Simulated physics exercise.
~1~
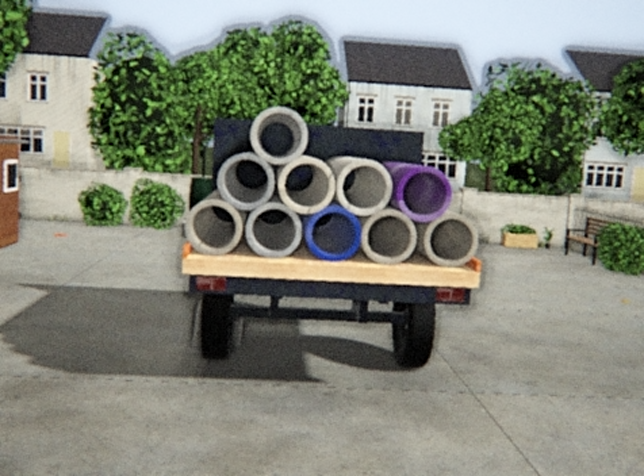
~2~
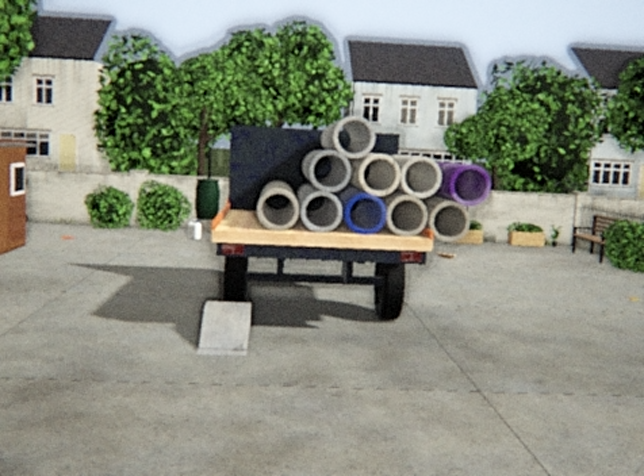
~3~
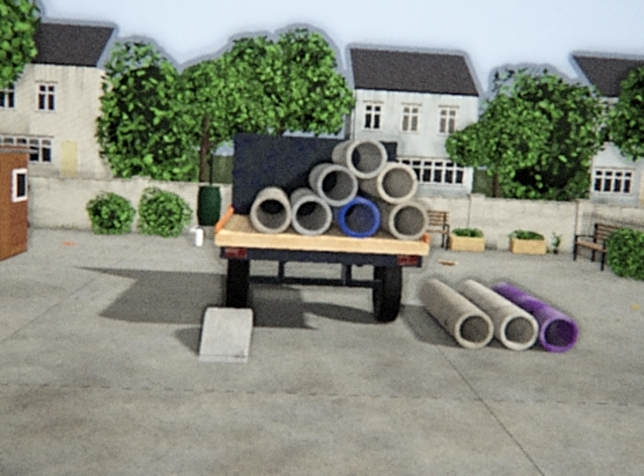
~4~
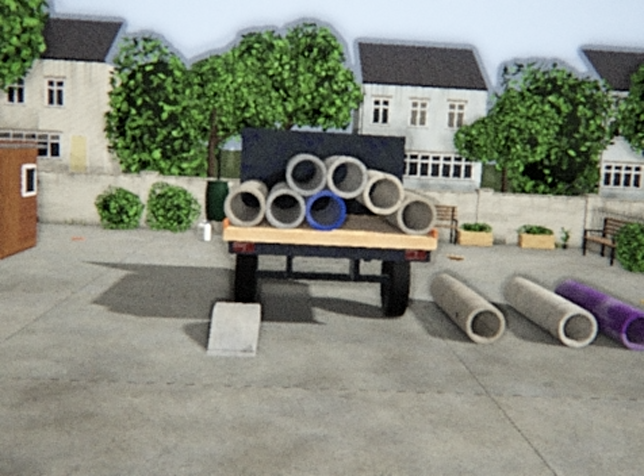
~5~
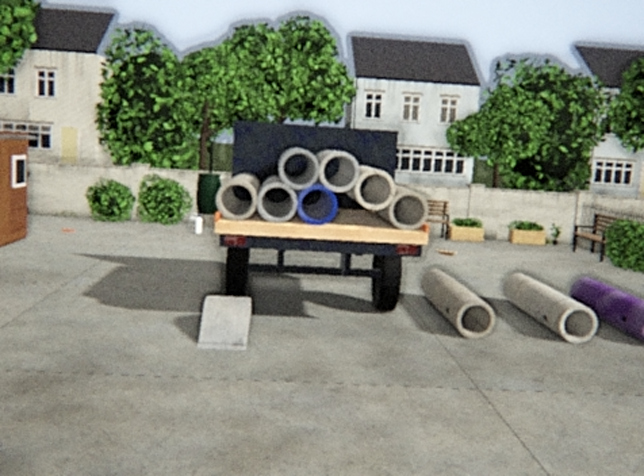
To begin with, a flat trailer seen from behind carries a stack of grey concrete pipes, with a blue one in the bottom row and a purple one at the right end of the row above. It moves away over a low ramp under its left wheel, and the load rolls right until purple hangs past the edge. Purple and two grey pipes drop to the paving on the right. The pipes still aboard shift back left, while the fallen ones roll apart to the right. Finally, the trailer stands still with blue aboard and purple on the ground.
